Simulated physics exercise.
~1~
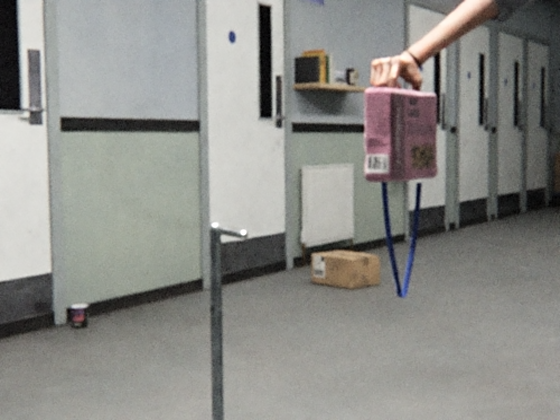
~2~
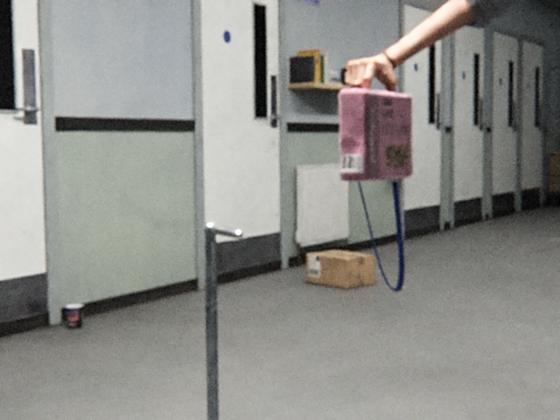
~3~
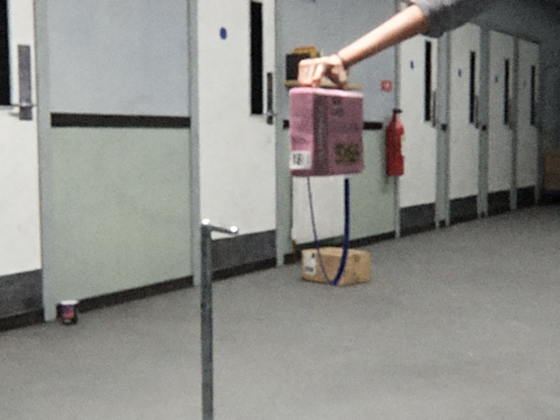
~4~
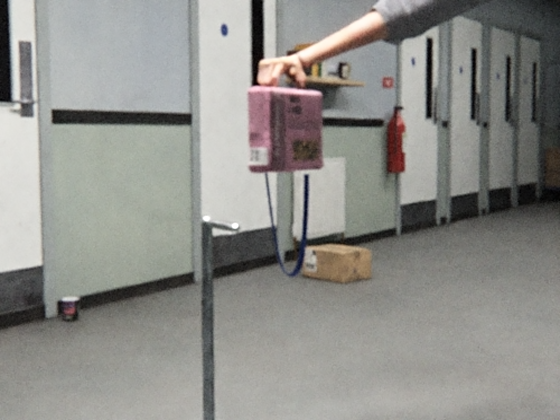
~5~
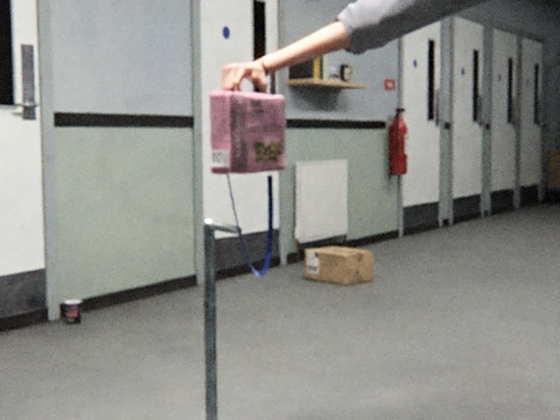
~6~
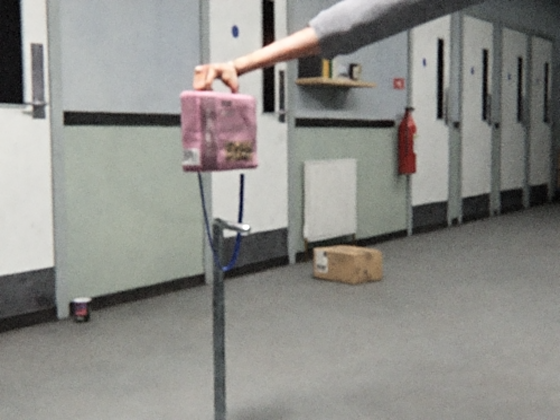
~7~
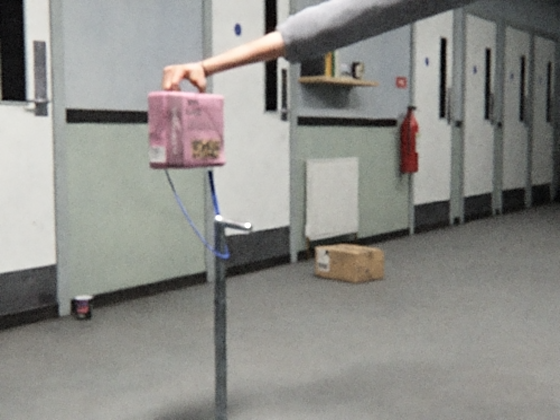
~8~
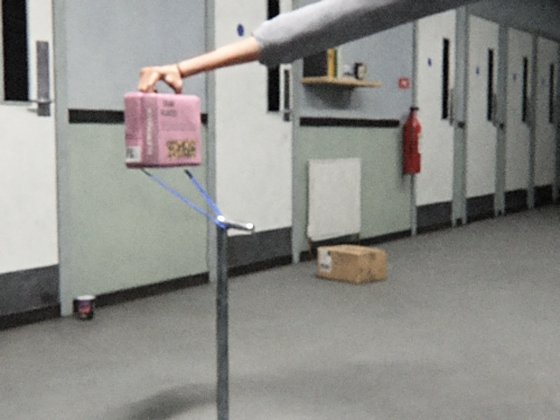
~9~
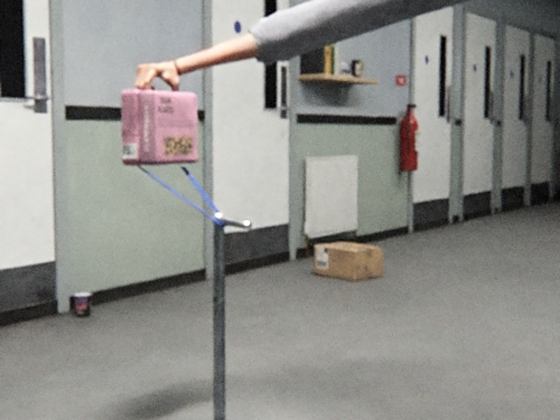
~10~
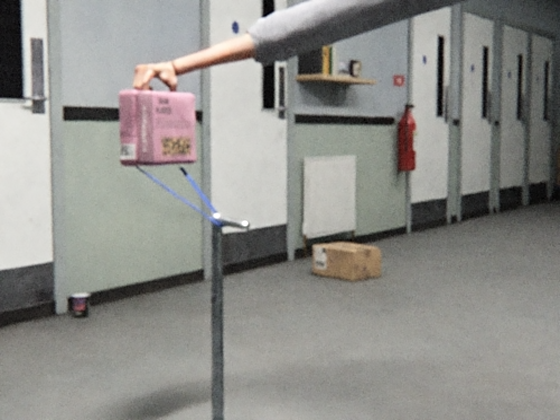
In a corridor lined with doors, a hand carried a pink bag leftward above a metal post, its blue loop dangling below, until the loop caught on the post's sideways hook and pulled tight, and the hand stopped with the bag just past it.
